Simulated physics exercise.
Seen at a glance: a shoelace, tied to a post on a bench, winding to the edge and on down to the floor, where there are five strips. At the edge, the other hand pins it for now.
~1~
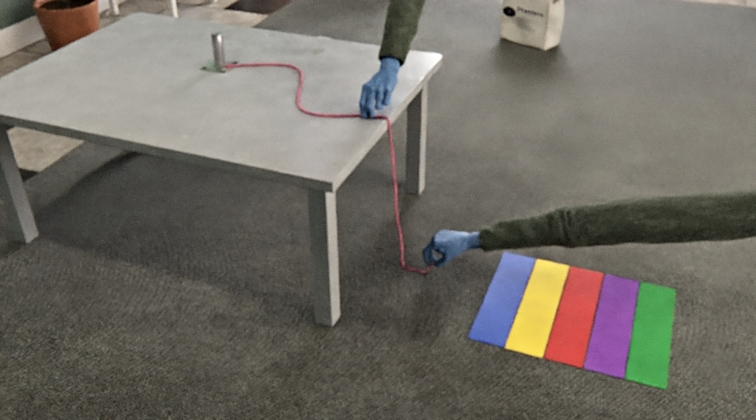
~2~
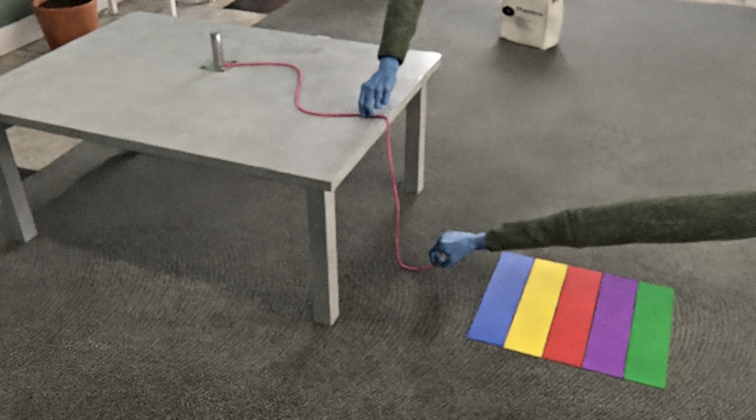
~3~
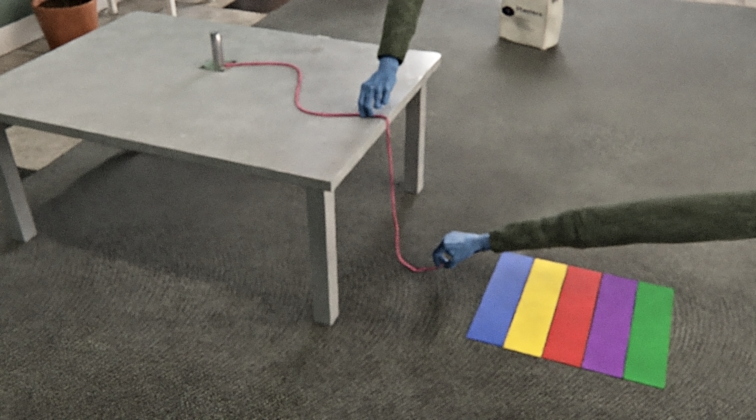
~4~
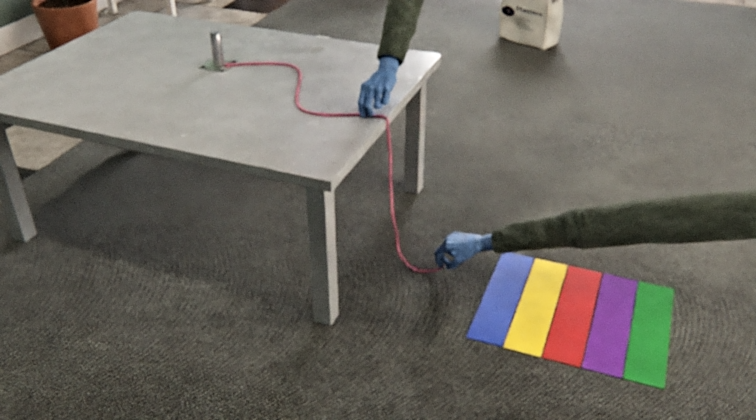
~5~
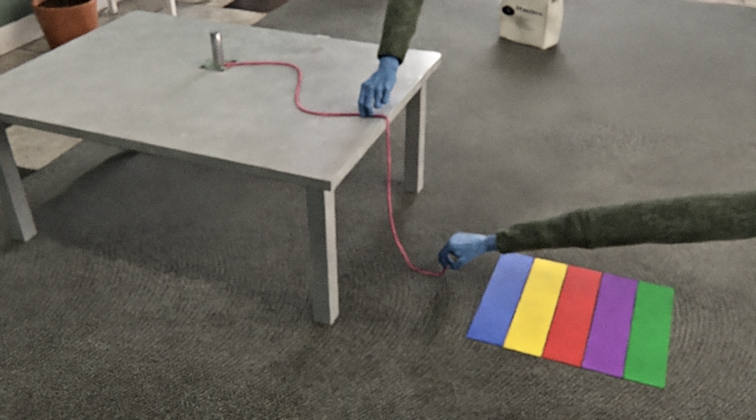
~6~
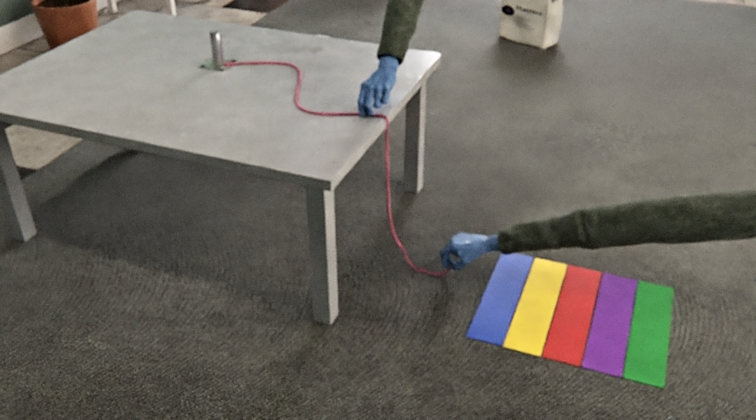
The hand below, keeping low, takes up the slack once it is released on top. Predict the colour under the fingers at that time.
The purple one.
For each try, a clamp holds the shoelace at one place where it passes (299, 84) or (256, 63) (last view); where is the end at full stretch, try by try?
Roughly (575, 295), then roughly (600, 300).
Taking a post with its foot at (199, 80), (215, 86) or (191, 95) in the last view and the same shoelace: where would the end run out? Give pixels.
Somewhere near (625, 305), (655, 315) and (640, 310), in that order.
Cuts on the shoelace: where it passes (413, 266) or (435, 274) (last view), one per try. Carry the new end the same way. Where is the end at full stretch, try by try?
The pixels are close to (550, 290) for the first and (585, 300) for the second.
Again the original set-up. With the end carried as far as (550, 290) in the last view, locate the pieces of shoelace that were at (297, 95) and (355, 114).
You'll find the first mark at (345, 96) and the second mark at (400, 142).
Soon after, end near (550, 290); over yellow.
Then, end near (591, 300); over red.
At full stretch, end near (615, 305); over purple. The end stops over the purple strip.
